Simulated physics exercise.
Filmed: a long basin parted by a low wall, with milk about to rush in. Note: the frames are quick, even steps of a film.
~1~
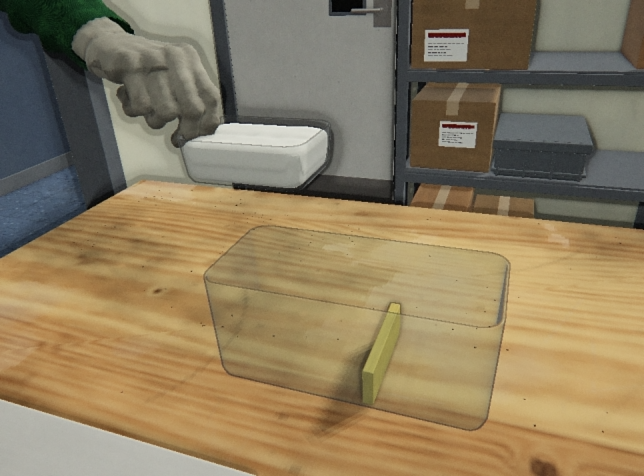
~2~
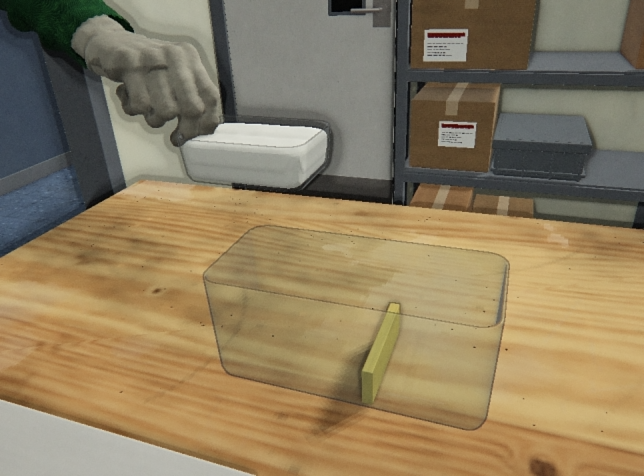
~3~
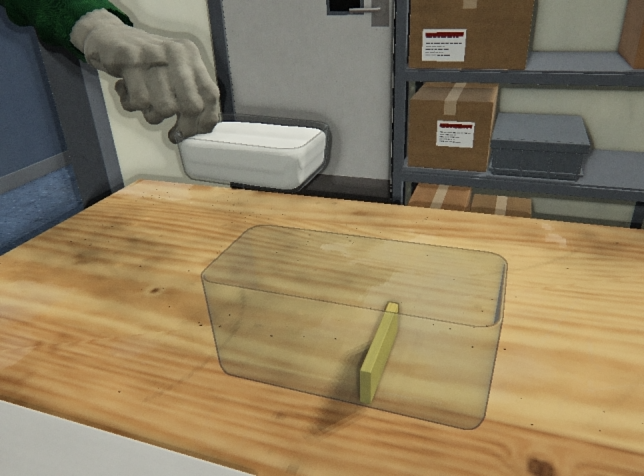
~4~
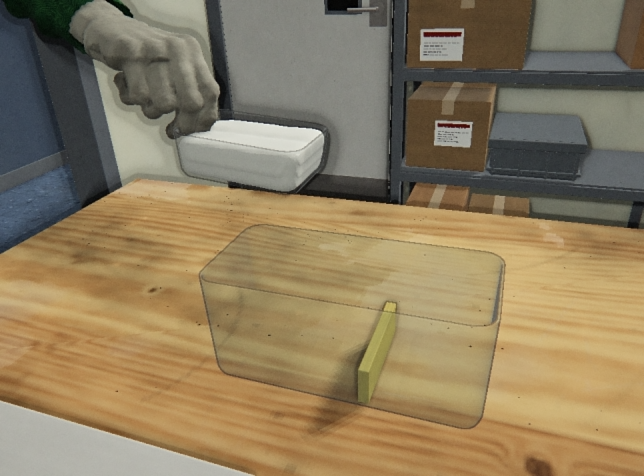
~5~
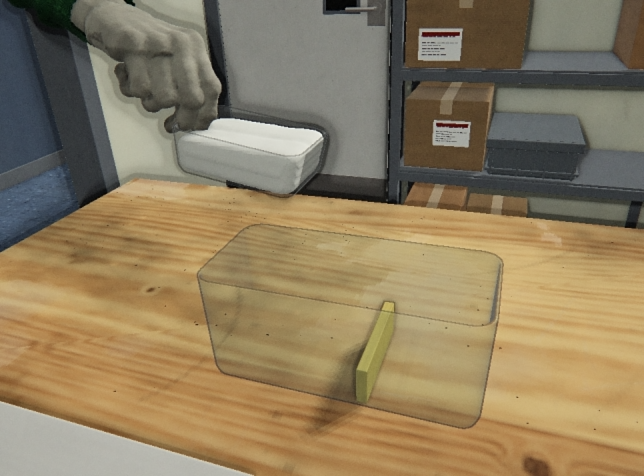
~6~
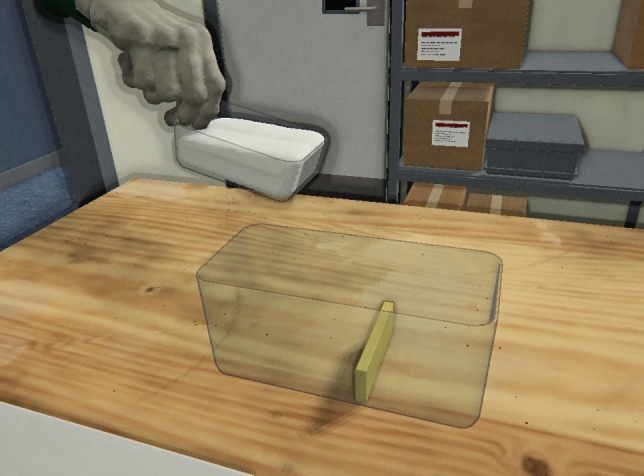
The clip shows a gray-gloved hand in a green sleeve beside a white container, behind a clear rectangular basin with a low yellowish divider on a wooden table; the container gradually tilts slightly to the right while the basin stays put.
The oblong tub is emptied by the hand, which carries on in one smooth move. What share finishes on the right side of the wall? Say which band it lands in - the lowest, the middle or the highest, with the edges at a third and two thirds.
The centre band.
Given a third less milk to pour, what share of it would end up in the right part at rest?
About 15 parts in a hundred, give or take.
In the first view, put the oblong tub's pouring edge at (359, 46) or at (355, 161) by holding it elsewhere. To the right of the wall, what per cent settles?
It comes to about 75 %, followed by about 75 %.
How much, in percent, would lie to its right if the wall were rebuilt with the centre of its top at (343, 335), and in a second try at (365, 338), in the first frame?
In order, some 80 and 70 in a hundred.
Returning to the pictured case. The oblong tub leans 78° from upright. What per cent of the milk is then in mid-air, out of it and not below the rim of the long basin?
About 45 %.
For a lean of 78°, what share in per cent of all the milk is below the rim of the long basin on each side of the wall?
Left side around 20 per cent; right side around 25 per cent.
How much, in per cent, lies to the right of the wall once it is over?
Share approx. 50 %.
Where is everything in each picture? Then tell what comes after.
The first frame shows tilt 0°; pouring edge (318, 136); surface from (204, 133) to (318, 139); the long basin's rim runs from (230, 251) to (507, 291); the wall's top is at (383, 336).
The second frame shows tilt 1°; pouring edge (318, 136); surface from (203, 132) to (317, 140).
The third frame shows tilt 2°; pouring edge (317, 138); surface from (202, 130) to (317, 141).
The fourth frame shows tilt 5°; pouring edge (316, 141); surface from (201, 129) to (316, 141).
The fifth frame shows tilt 9°; pouring edge (315, 146); surface from (200, 128) to (315, 142).
The sixth frame shows tilt 14°; pouring edge (315, 152); surface from (199, 128) to (317, 144); 1 per cent is over the edge.
A moment on, the oblong tub is tipped on its side and 14 per cent is still to pour, 20 is left of the wall and 23 right of it.
Next, the oblong tub is tipped right over and 1 per cent is still to pour, 47 is left of the wall and 48 right of it.
Then the oblong tub is tipped right over and 0 per cent is still to pour, 51 is left of the wall and 48 right of it.
Later the oblong tub is tipped right over and 0 per cent is still to pour, 51 is left of the wall and 48 right of it.
Finally, 51 per cent lies left of the wall, 48 right of it and 1 outside.
